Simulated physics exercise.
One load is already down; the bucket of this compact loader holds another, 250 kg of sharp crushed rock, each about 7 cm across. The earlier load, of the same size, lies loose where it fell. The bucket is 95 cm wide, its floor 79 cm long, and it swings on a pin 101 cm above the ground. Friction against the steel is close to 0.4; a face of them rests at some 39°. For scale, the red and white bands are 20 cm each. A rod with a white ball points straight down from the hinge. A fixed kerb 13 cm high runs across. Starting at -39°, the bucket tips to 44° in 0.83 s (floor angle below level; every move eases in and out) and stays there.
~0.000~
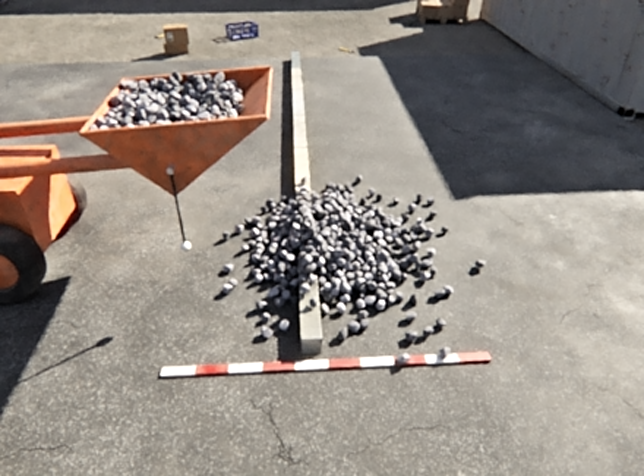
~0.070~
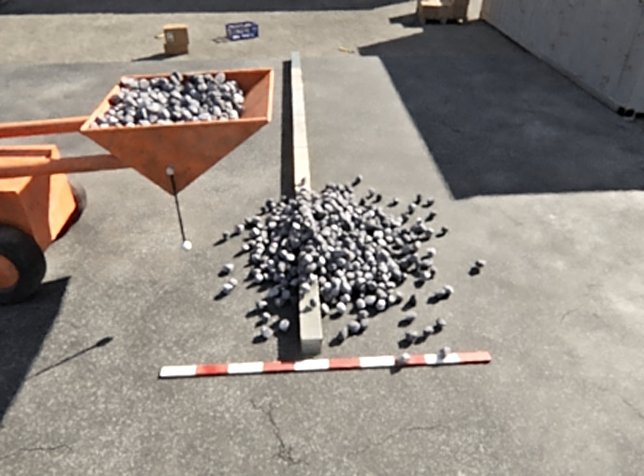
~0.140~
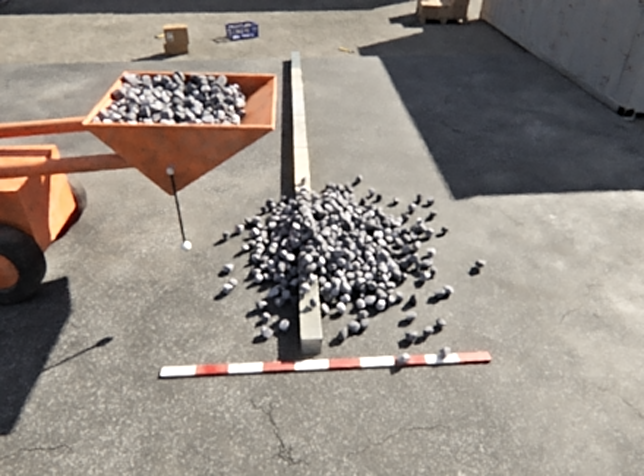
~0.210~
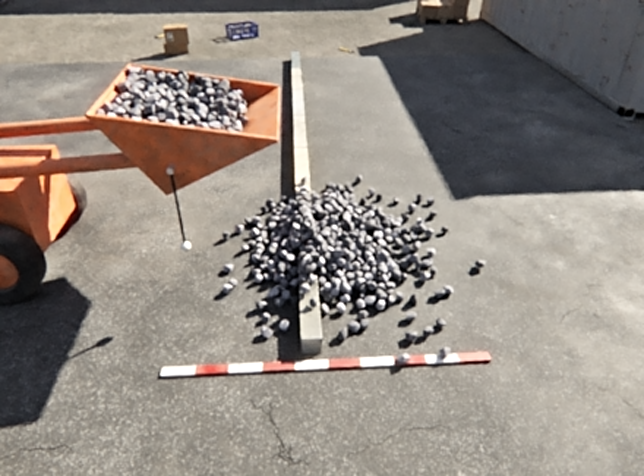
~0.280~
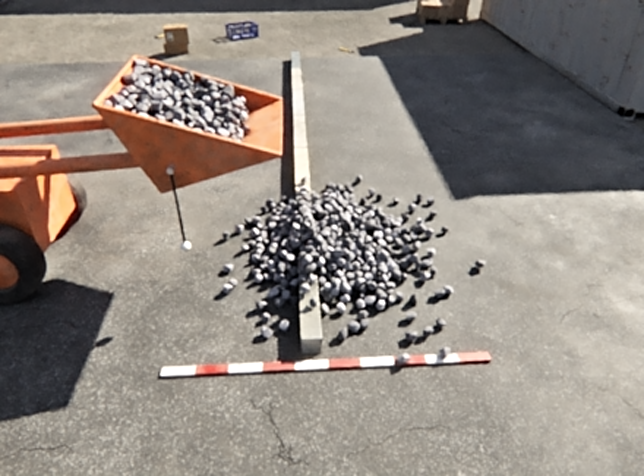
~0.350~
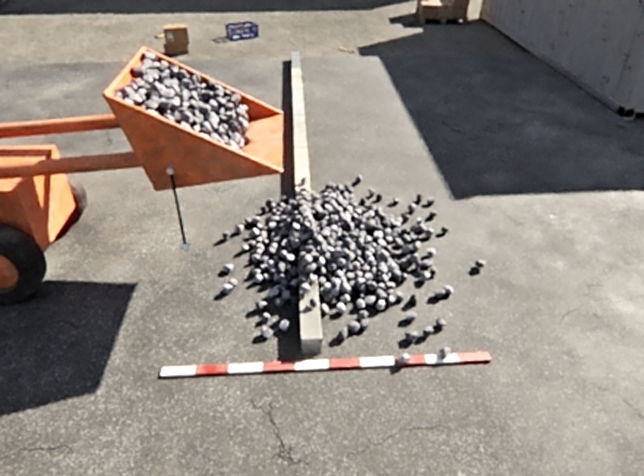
The clip shows an orange loader bucket full of grey stones tilting steadily, its back rising and its front lip lowering, while a loose pile of similar stones lies still across a kerb beside a red and white striped bar.
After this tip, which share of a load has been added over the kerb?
Some 12 per cent is added.
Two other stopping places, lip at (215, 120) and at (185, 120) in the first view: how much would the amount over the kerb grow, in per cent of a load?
Near 0 per cent from the first place, 0 from the second.
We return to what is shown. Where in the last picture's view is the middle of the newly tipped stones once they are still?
Around (276, 235).
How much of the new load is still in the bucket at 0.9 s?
About 70 per cent.
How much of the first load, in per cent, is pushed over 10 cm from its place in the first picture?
About 0 per cent.
After 0.6 s the floor is at 31°; in per cent of one load, 100 in the bucket, 29 on this side of the kerb, 71 over the kerb; the foremost stones are at (437, 229).
After 0.9 s the floor is at 44°; in per cent of one load, 70 in the bucket, 59 on this side of the kerb, 71 over the kerb; the foremost stones are at (437, 229).
After 1.3 s the floor is at 44°; in per cent of one load, 12 in the bucket, 110 on this side of the kerb, 78 over the kerb; the foremost stones are at (437, 229).
After 3.8 s the floor is at 44°; in per cent of one load, 0 in the bucket, 117 on this side of the kerb, 83 over the kerb; the foremost stones are at (437, 229). Net gain over the kerb, 12.
